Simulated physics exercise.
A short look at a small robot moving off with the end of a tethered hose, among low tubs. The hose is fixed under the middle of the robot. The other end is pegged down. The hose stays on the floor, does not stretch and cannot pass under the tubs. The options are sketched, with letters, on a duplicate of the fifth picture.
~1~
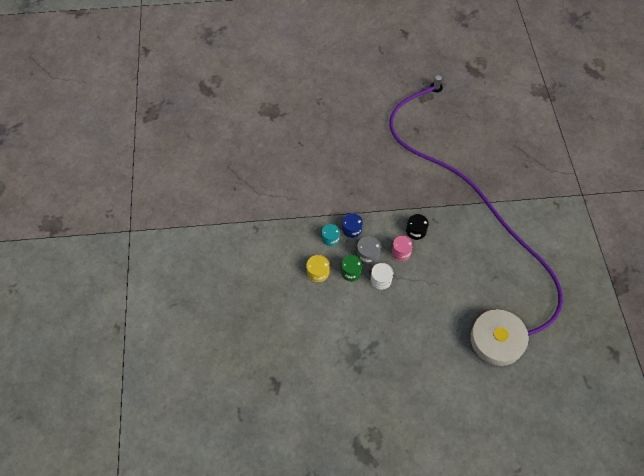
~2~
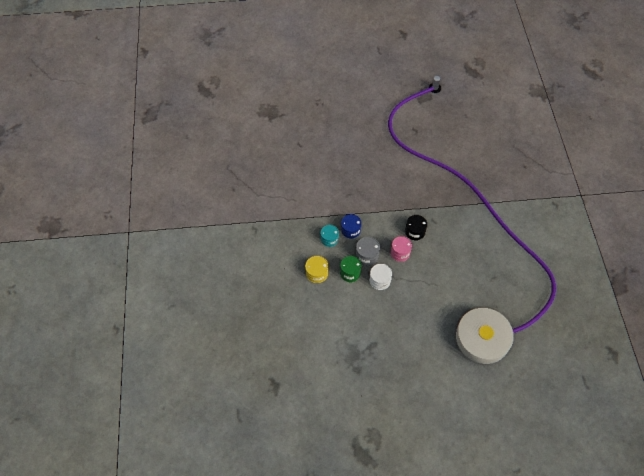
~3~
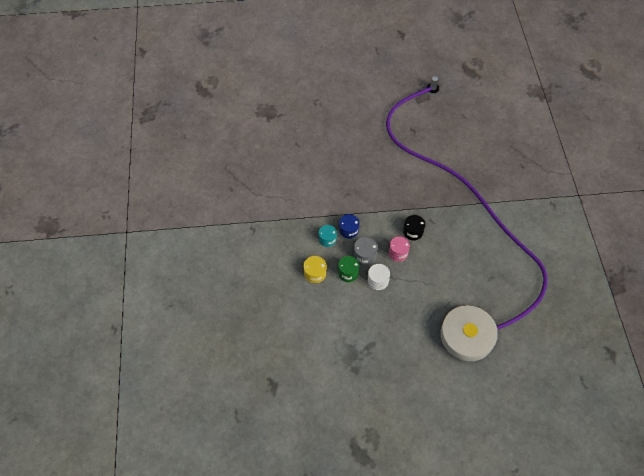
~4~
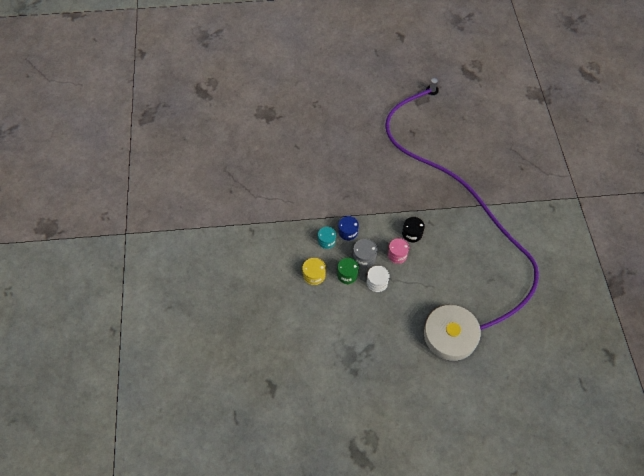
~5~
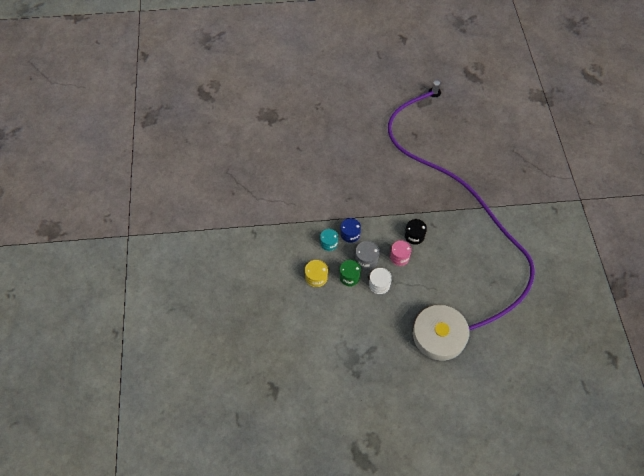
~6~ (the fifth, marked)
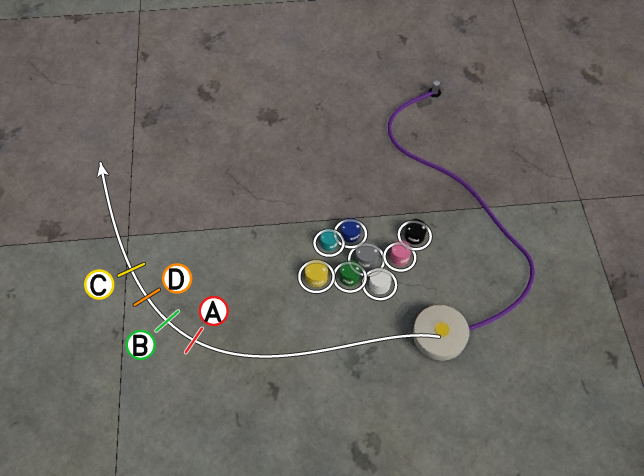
To begin with, a round, pale device with a yellow centre sits at the lower right of a cluster of small coloured tubs, joined by a curving purple hose to a peg. It then slides steadily left, drawing the hose's lower bend along, while the tubs stay in place.
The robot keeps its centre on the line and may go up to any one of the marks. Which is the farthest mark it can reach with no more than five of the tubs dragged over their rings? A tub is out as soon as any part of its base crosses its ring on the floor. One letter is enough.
The limit holds up to A.
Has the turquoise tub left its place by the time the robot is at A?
No.
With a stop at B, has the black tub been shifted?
Yes.
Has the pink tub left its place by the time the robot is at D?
Yes.
On the copy, A at (194, 340); B at (167, 321); C at (131, 270); D at (147, 297); the route from (439, 337) via (187, 336) to (101, 163).
On A. First, robot (354, 341).
Then, robot (266, 353).
Finally, robot (192, 337); grey tub (364, 249); white tub (365, 269); green tub (345, 273); pink tub (384, 245); black tub (387, 224); four over the rings.
By contrast, B has seven over the rings; C has eight over the rings; D has eight over the rings.
